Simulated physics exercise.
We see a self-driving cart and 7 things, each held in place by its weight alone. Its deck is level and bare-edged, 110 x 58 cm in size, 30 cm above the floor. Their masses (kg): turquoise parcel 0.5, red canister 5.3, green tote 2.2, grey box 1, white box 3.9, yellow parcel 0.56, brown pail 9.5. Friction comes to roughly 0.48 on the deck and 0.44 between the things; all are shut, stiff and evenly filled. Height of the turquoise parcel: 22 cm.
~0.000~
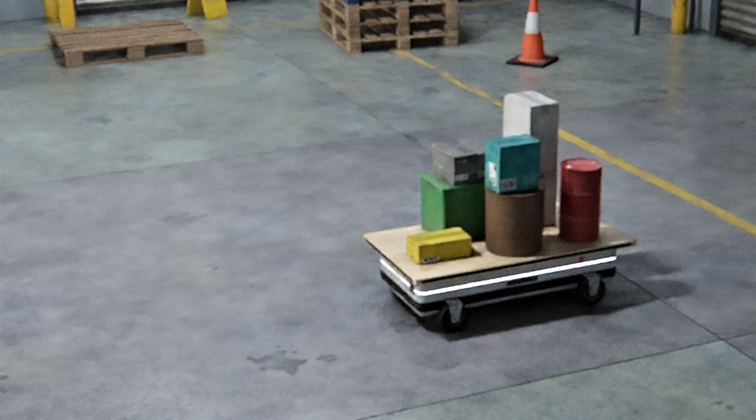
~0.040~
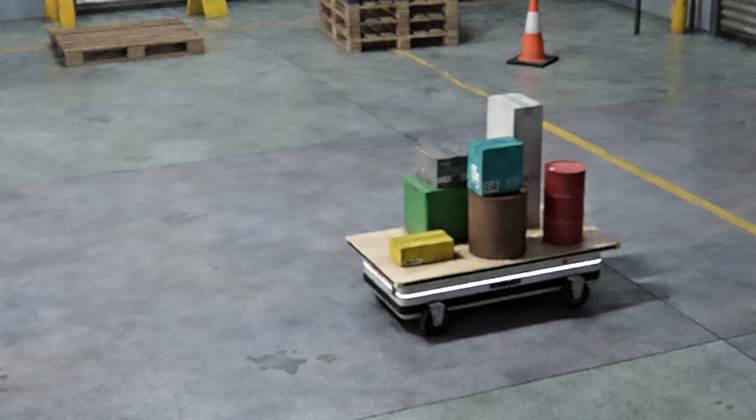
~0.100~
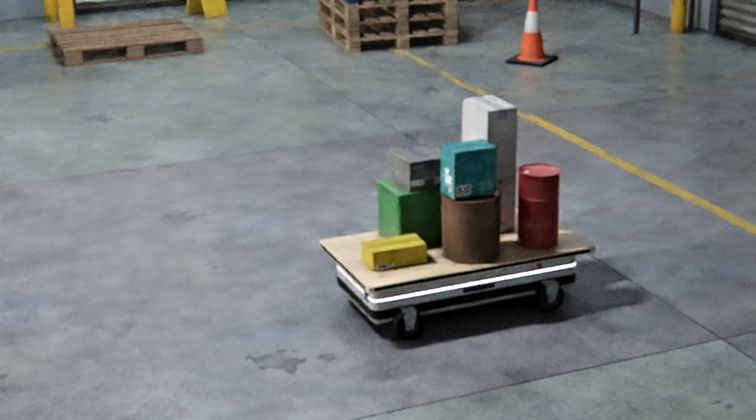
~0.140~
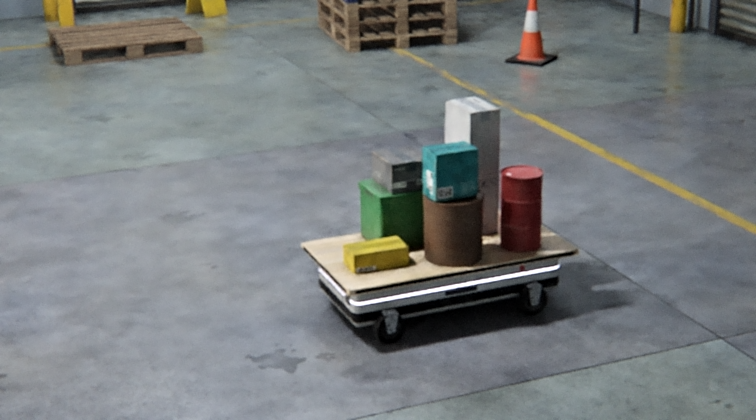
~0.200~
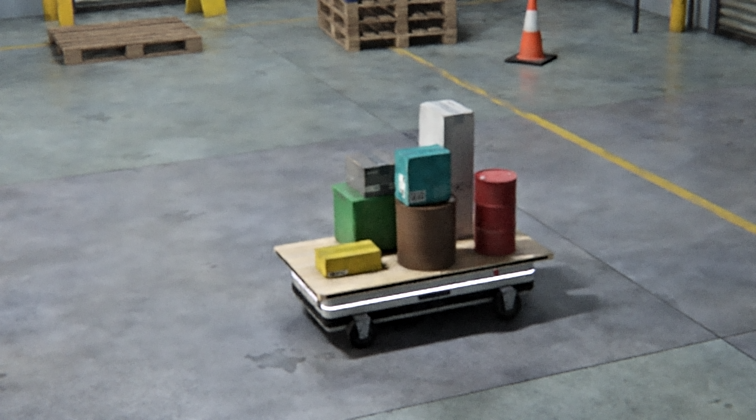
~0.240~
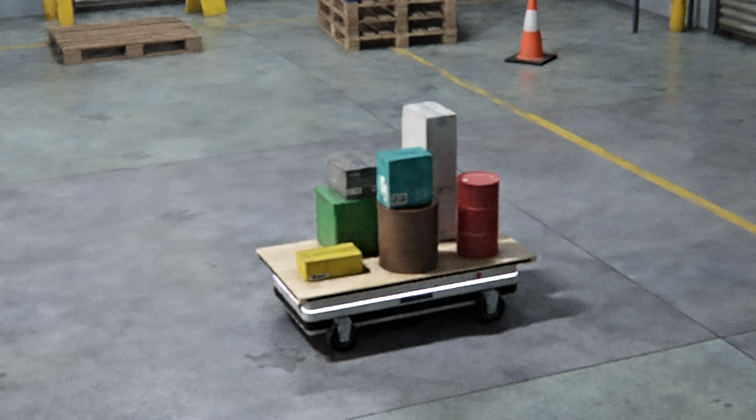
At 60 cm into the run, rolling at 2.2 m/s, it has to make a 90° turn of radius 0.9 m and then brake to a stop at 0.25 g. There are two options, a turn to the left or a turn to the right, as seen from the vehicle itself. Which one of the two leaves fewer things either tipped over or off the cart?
Its own left.
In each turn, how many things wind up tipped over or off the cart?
Tally: Left 6, right 7.
Turning left. At 0.74 s, cart 163 cm along, turned 56°; green tote, grey box, white box and yellow parcel now off the cart; turquoise parcel 3° off upright near (213, 241); brown pail moved 28 cm.
After 1.24 s, cart 268 cm along, turned 90°; turquoise parcel and brown pail now off the cart; red canister moved 2 cm near (387, 377).
In the end (2.4 s), off the cart, turquoise parcel, green tote, grey box, white box, yellow parcel and brown pail; the last one under 10 cm from the start.
Turning right instead, turquoise parcel, red canister, green tote, grey box, white box, yellow parcel and brown pail tipped over or off the cart, 7 of 7 in all.
